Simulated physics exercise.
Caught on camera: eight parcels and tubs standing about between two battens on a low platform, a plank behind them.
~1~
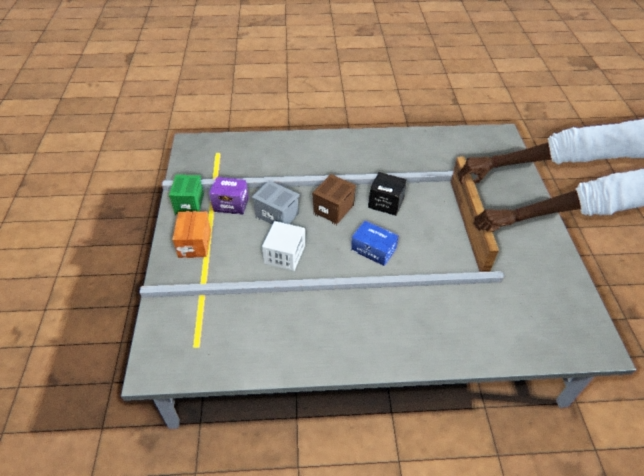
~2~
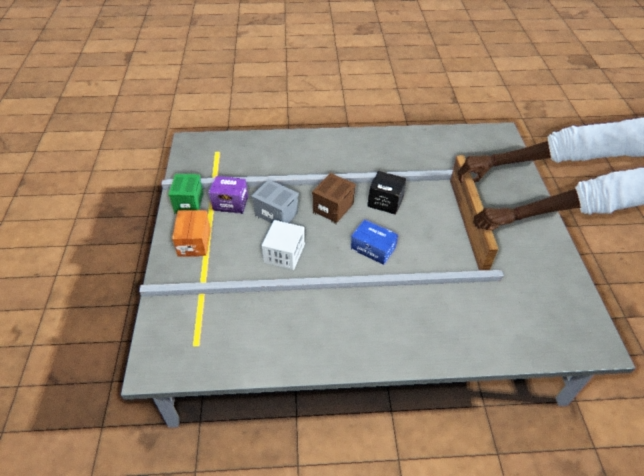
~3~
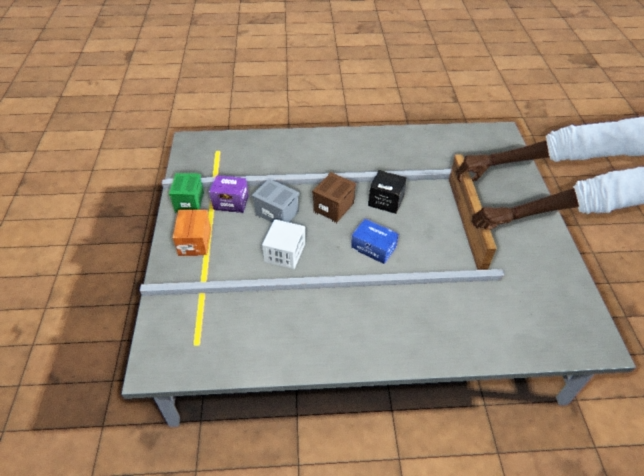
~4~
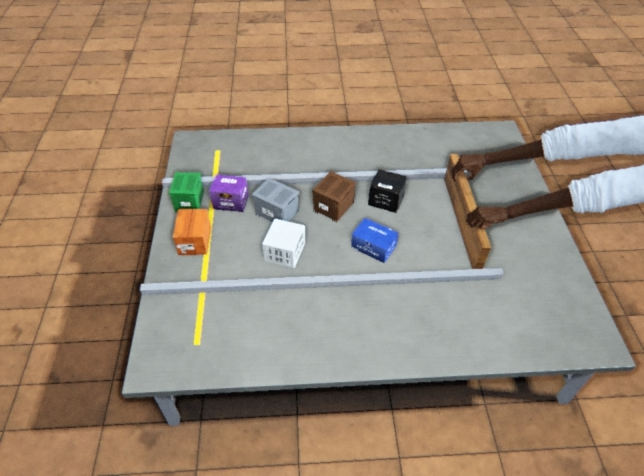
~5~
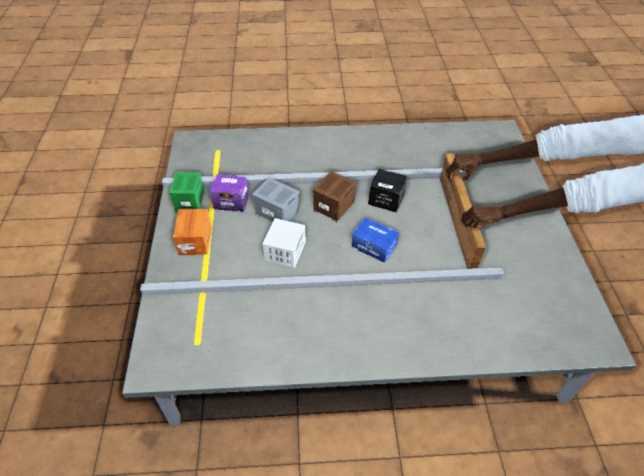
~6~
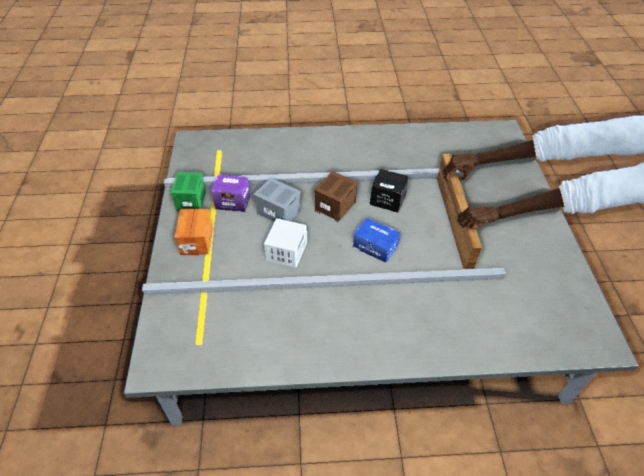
At the start, eight coloured boxes stand scattered between two pale rails on a grey table, the green and orange ones at the left near a yellow line, while two hands hold a wooden plank at the right. The hands then slide the plank slightly left, without touching the boxes, which stay put.
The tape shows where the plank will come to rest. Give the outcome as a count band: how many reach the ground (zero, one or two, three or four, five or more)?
Three or four reach the ground.
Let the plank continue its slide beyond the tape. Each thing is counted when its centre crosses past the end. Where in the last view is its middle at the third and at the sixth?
Pixels in order: Roughly (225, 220), roughly (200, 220).
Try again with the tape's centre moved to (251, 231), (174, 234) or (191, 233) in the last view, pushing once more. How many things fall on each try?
It would be 0, 6 and 6.
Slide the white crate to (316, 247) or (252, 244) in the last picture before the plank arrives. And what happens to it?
The white crate stays put the first time and stays put the second time.
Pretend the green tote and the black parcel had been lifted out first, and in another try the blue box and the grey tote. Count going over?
The first try gives 2, the second gives 2.
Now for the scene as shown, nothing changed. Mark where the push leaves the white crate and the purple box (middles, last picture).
(160, 257), and the other (170, 190).
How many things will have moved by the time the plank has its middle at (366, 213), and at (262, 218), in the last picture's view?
I get 4 at the one place and 8 at the other.
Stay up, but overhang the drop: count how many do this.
The total here is 3.
Soon after, none off yet; green tote at rest near (189, 193); orange parcel at rest near (195, 232); purple box at rest near (231, 193).
After that, none off yet; green tote displaced a little near (183, 191); orange parcel displaced a little near (187, 235); purple box displaced a little near (215, 194).
In the end, the number that fall off is three or four; gone, grey tote, orange parcel and green tote.
